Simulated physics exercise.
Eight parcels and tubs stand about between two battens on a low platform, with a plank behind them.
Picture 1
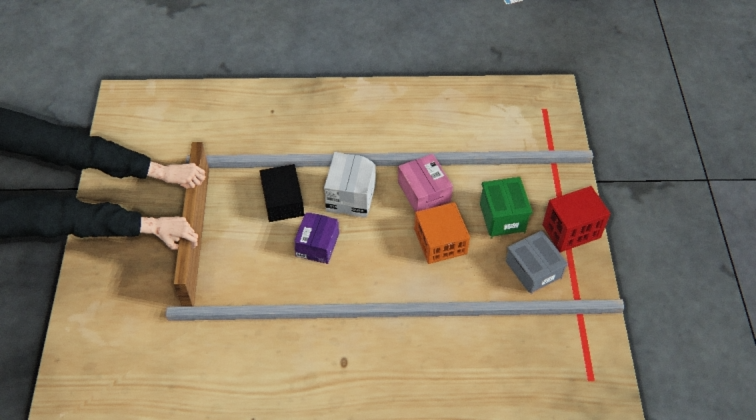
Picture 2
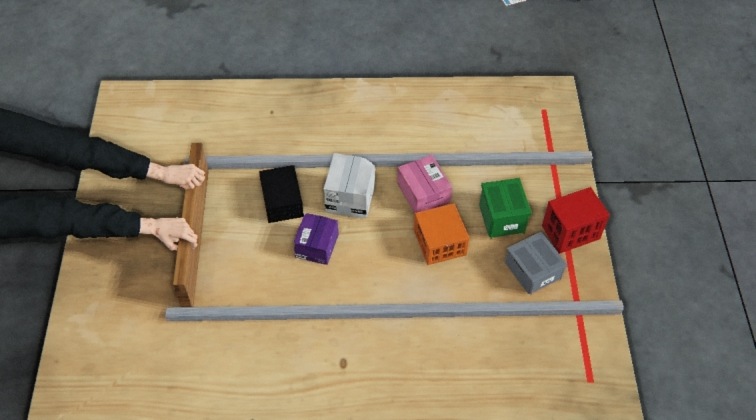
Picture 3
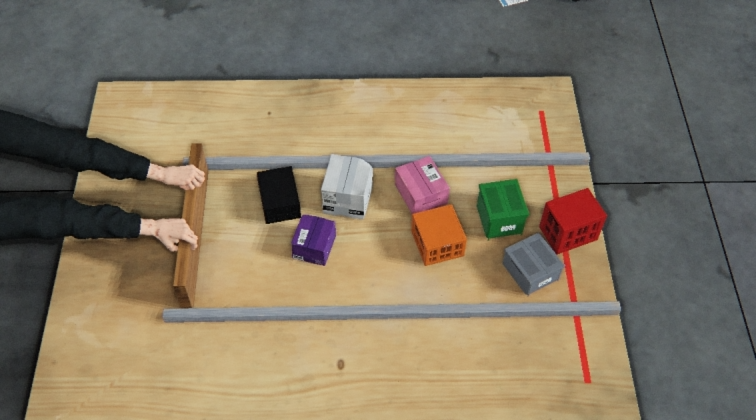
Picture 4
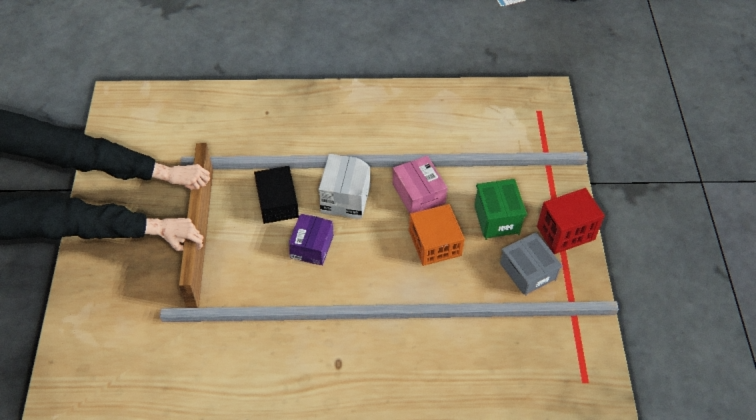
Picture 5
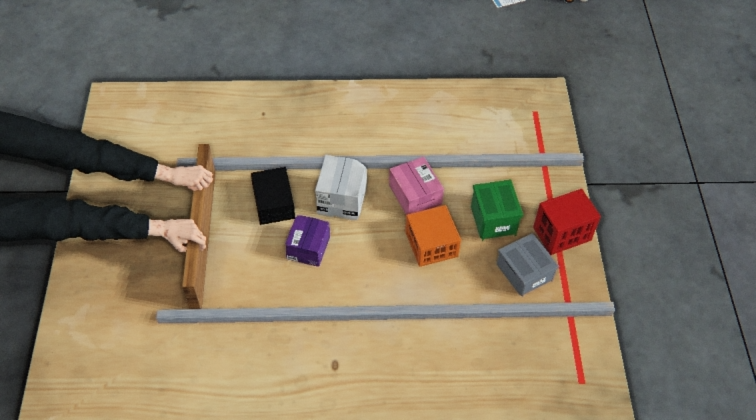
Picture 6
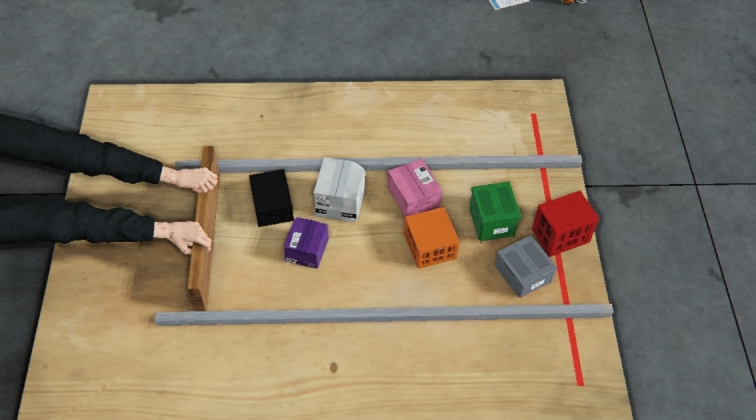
Two hands gripping a wooden plank and edging it slightly right behind eight scattered, coloured boxes and crates between grey rails.
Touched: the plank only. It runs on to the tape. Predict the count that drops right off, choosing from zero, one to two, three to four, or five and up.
The fall count hits five or goes past it.
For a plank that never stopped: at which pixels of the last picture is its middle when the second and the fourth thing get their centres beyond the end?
Near (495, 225) first, near (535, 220) second.
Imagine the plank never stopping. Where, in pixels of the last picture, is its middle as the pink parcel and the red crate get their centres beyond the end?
The middle is at (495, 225) when it's the pink parcel, and at (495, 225) when it's the red crate.
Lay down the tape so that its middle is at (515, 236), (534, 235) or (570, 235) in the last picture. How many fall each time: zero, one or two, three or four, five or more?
Three to four; either three or four; at least five.
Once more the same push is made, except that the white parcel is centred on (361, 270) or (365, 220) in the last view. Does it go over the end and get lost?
At the first spot it remains, and at the second it tips off.
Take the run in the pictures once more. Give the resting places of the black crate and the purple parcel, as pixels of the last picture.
I'd say approximately (568, 193) and then (575, 235).
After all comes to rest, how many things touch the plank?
The count comes out at 3.
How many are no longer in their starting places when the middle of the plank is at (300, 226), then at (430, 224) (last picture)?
I count 3 first and 7 after.
Soon after, none off yet; red crate at rest near (565, 224); grey tote at rest near (525, 267); green tote at rest near (494, 212).
Then, none off yet; red crate moved a little near (579, 235); grey tote moving near (527, 269); green tote moved about its own width near (539, 214).
At rest, the number that fall off is five or more; fallen, white parcel, pink parcel, orange crate, green tote and red crate.
